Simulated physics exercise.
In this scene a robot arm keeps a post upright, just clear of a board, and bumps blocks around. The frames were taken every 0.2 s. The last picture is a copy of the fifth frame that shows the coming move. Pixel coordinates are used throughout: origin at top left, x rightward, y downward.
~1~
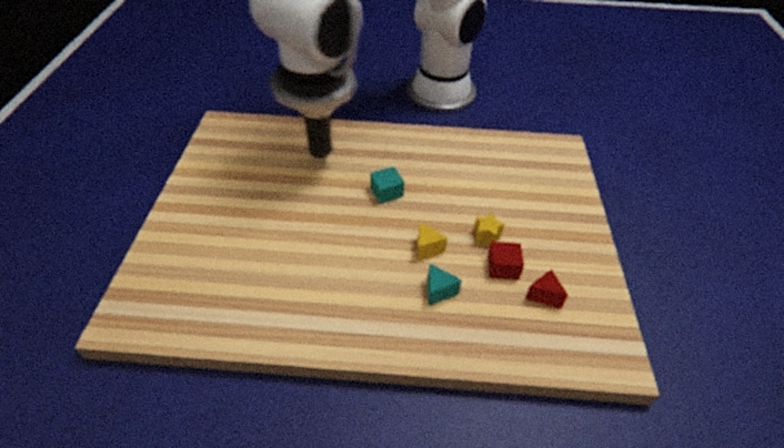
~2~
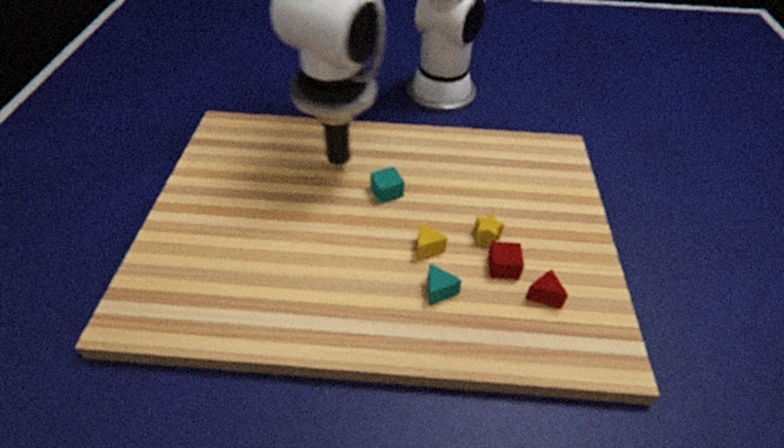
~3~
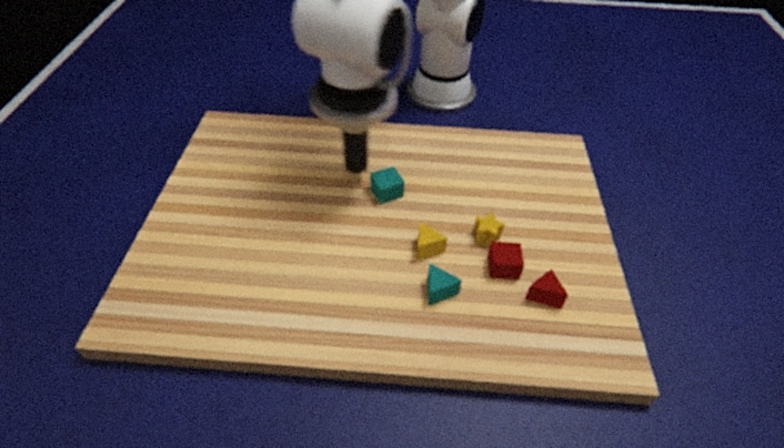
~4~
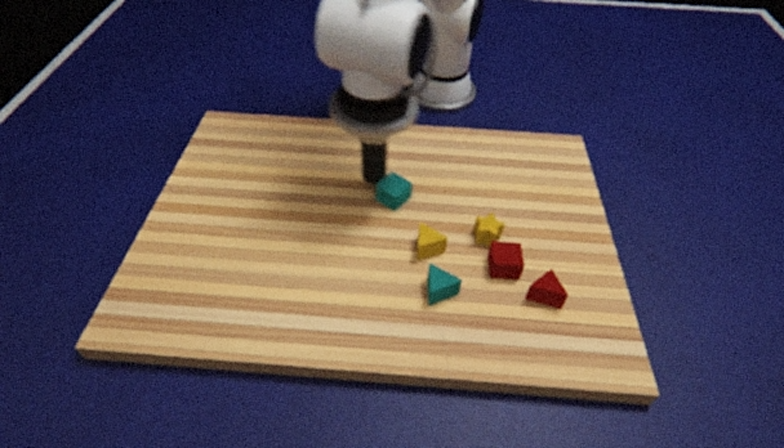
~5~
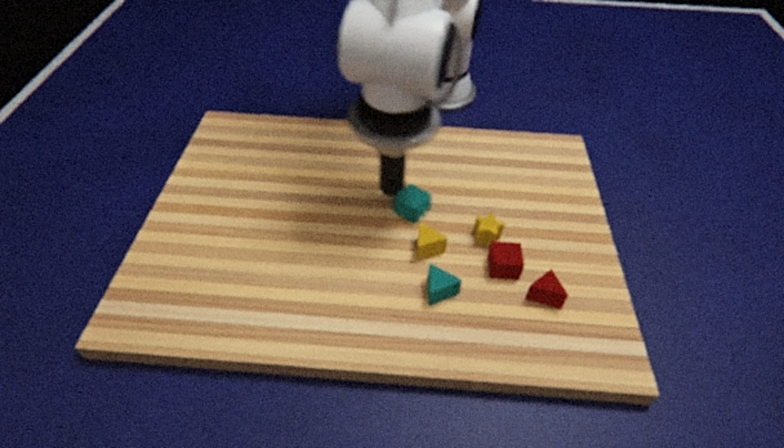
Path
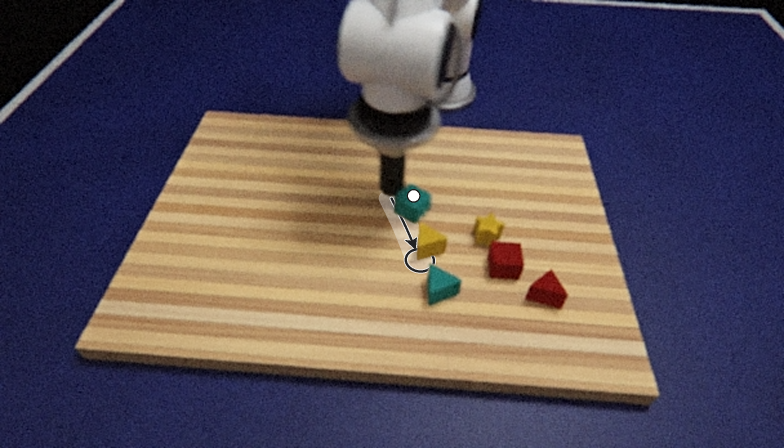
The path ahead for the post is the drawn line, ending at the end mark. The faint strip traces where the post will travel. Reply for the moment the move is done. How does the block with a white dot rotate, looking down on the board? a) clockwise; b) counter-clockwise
The correct letter is b.
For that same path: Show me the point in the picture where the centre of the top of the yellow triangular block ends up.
It will likely be found at (446, 246).
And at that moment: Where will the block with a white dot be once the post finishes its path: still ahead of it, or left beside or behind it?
Slid off.
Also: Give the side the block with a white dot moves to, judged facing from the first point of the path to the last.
Facing from start to end, it shifts left.
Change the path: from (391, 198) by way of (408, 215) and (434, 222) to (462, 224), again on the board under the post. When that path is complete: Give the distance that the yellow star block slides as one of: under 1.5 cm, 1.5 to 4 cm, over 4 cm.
From 1.5 to 4 cm.
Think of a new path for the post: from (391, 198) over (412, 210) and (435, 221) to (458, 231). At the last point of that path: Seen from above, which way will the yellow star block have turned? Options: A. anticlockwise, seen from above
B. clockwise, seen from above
My answer is option A.
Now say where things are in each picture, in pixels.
Post's lower end at (321, 151); turquoise square piece at (387, 177); yellow triangular block at (429, 235); turquoise triangular block at (441, 278), in the first picture.
Post at (339, 158); blocks still, in the second picture.
Post at (357, 166); blocks still, in the third picture.
Post at (374, 176); turquoise square piece at (394, 184), in the fourth picture.
Post at (392, 188); turquoise square piece at (414, 196); yellow triangular block at (429, 235); turquoise triangular block at (441, 278), in the fifth picture.
Drawn move, straight from (391, 198) to (420, 260); the dot is on the turquoise square piece.
On the path given first. One third of the way, post at (402, 207); turquoise square piece at (430, 208), turned 30° anticlockwise.
Two thirds of the way, post at (411, 228); turquoise square piece at (436, 211), turned 50° anticlockwise; yellow triangular block at (433, 238).
At the end, post at (421, 250); turquoise square piece at (436, 211), turned 50° anticlockwise; yellow triangular block at (446, 246); turquoise triangular block still.
